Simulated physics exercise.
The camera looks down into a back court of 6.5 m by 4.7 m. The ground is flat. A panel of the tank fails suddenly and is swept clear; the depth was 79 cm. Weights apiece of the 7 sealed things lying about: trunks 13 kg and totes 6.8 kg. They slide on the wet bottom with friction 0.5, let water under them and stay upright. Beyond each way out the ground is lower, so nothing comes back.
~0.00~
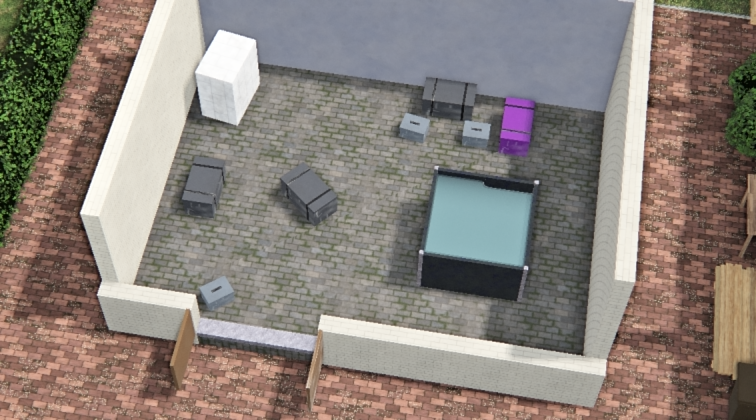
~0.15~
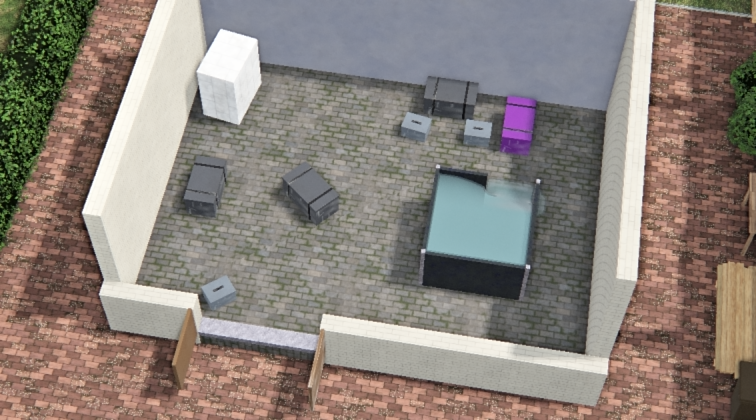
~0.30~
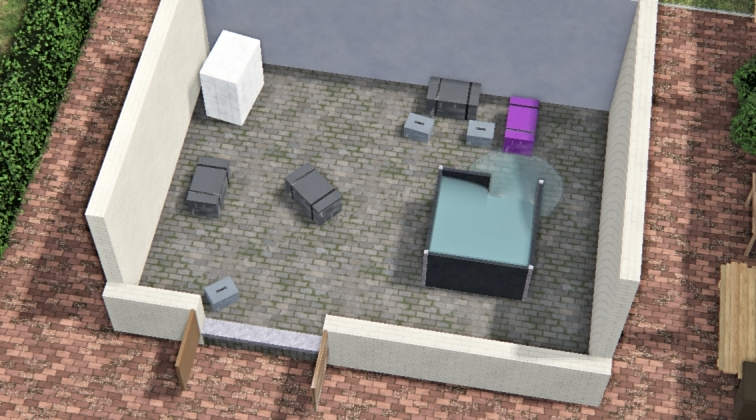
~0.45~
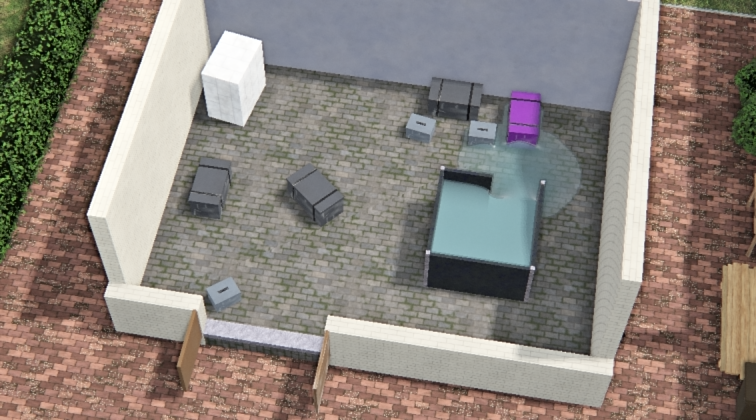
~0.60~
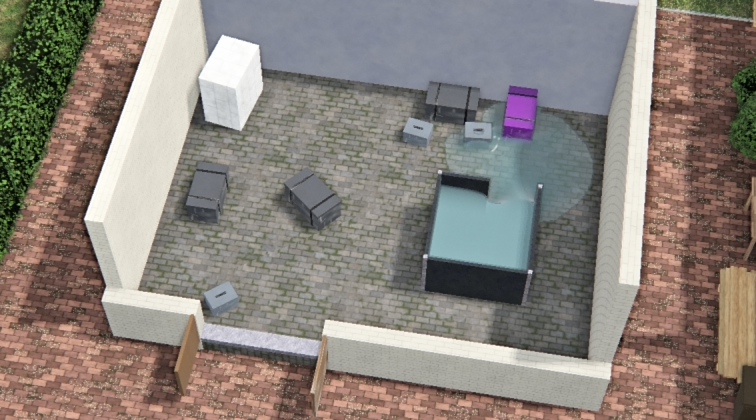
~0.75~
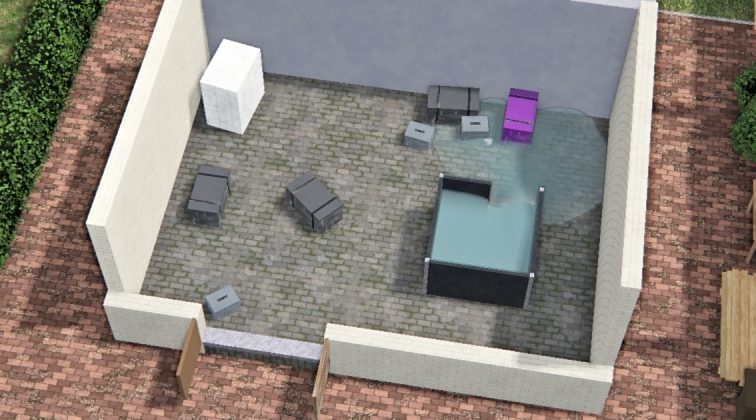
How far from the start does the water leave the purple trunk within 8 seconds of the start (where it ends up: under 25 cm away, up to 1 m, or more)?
The purple trunk gets carried off.
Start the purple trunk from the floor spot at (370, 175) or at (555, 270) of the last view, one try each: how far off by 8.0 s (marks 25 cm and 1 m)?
In turn: It slides a little; it gets carried off.
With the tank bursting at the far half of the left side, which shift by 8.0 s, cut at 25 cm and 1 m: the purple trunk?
In that case the purple trunk barely shifts.
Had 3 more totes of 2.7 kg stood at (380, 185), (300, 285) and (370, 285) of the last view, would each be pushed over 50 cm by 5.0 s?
In turn: Less, less, less.
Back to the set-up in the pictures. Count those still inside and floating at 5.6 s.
At that moment 4.
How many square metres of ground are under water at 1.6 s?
Some 8.5 m2.
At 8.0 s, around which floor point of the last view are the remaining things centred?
Near (266, 266).
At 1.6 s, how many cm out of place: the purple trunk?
Roughly 30 cm by then.
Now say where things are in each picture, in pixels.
The purple trunk at (518, 119), on the bottom; water covers 2.0 m2; 0 of 7 have shifted, in the first picture.
The purple trunk at (519, 118) rests on the ground; water covers 2.5 m2; 0 of 7 have shifted, in the second picture.
The purple trunk at (522, 119) rests on the ground; water covers 3.2 m2; 0 of 7 have shifted, in the third picture.
The purple trunk at (525, 113) rests on the ground, 12 cm from its start; 4.1 m2 under water; 1 of 7 have shifted, in the fourth picture.
The purple trunk at (521, 107) rests on the ground, 30 cm from its start; 5.3 m2 under water; 2 of 7 have shifted, in the fifth picture.
The purple trunk at (521, 110) rests on the ground, 30 cm from its start; 6.4 m2 under water; 2 of 7 have shifted, in the sixth picture.
After 1.6 s the purple trunk is near (523, 105), 0.3 m from its start, afloat; 0 of 7 are out; 2 afloat.
After 3.6 s the purple trunk is near (400, 108), 1.9 m from its start, afloat; 0 of 7 are out; 2 afloat.
After 5.6 s the purple trunk is near (238, 172), 4.4 m from its start, afloat; 0 of 7 are out; 4 afloat.
After 8.0 s the purple trunk is near (274, 284), 4.6 m from its start, afloat; 0 of 7 are out; 4 afloat.
